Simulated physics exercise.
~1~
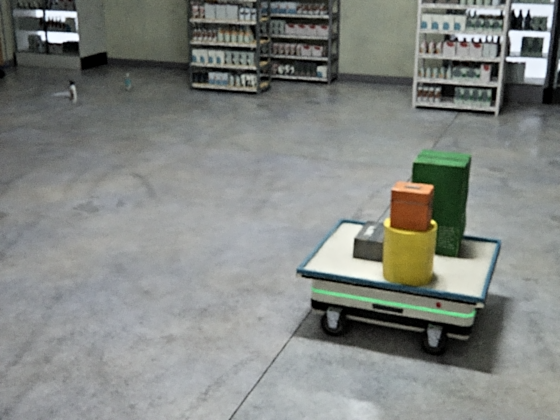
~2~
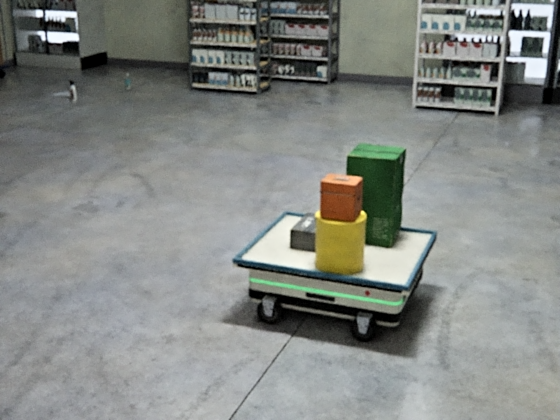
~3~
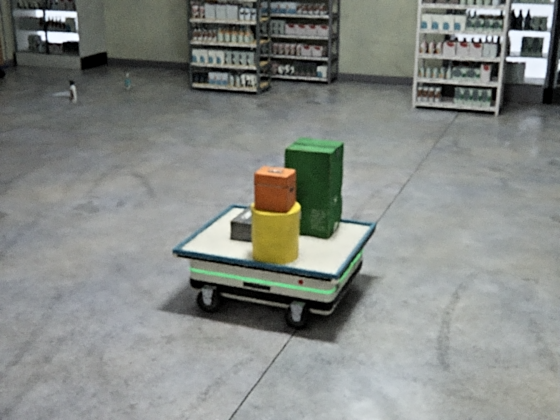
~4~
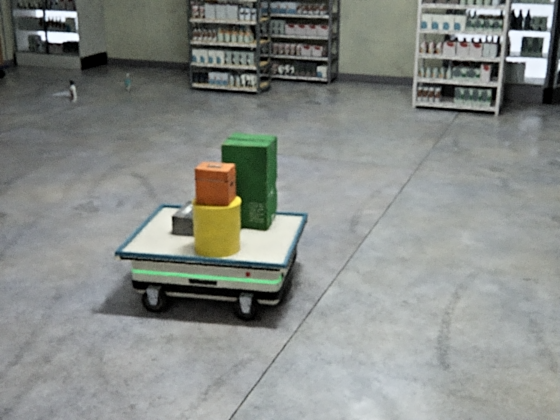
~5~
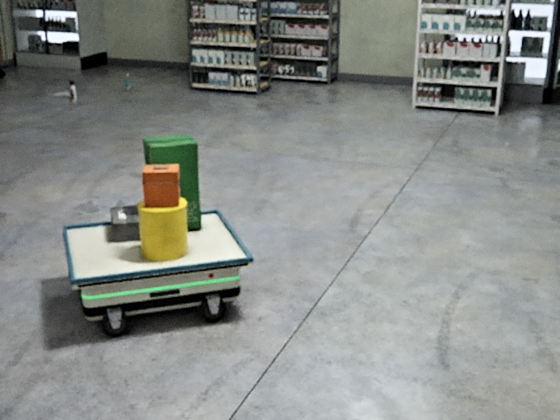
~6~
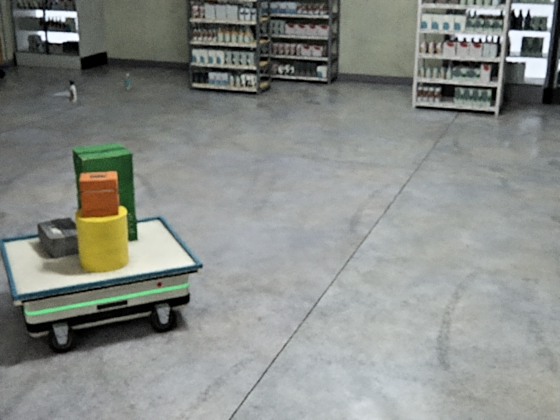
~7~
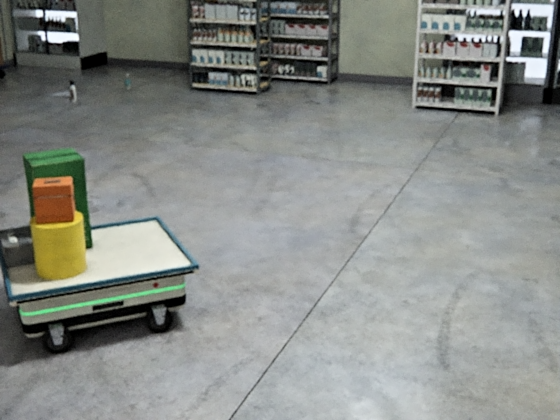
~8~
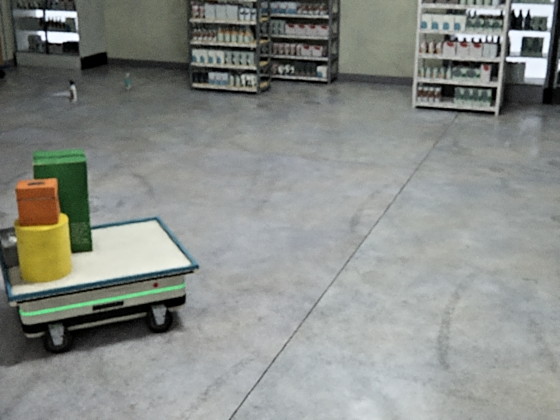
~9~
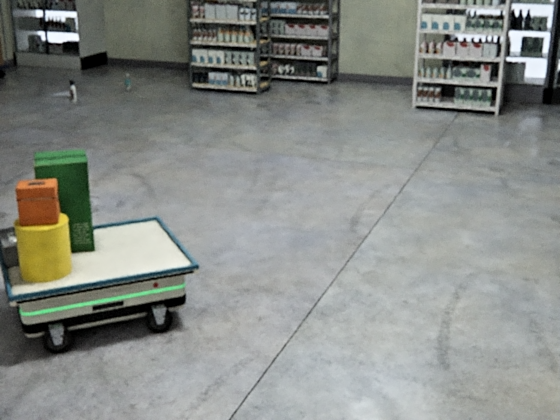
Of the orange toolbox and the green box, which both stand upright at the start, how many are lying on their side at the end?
None of them are lying on their side, as both the orange toolbox and the green box are still upright on the cart.
In this clip, a flat cart carrying a green box, an orange toolbox on a yellow pail, and a grey parcel rolls left across a concrete floor, turns and stops, and the items slide left on the deck before settling, with the box and toolbox still upright.
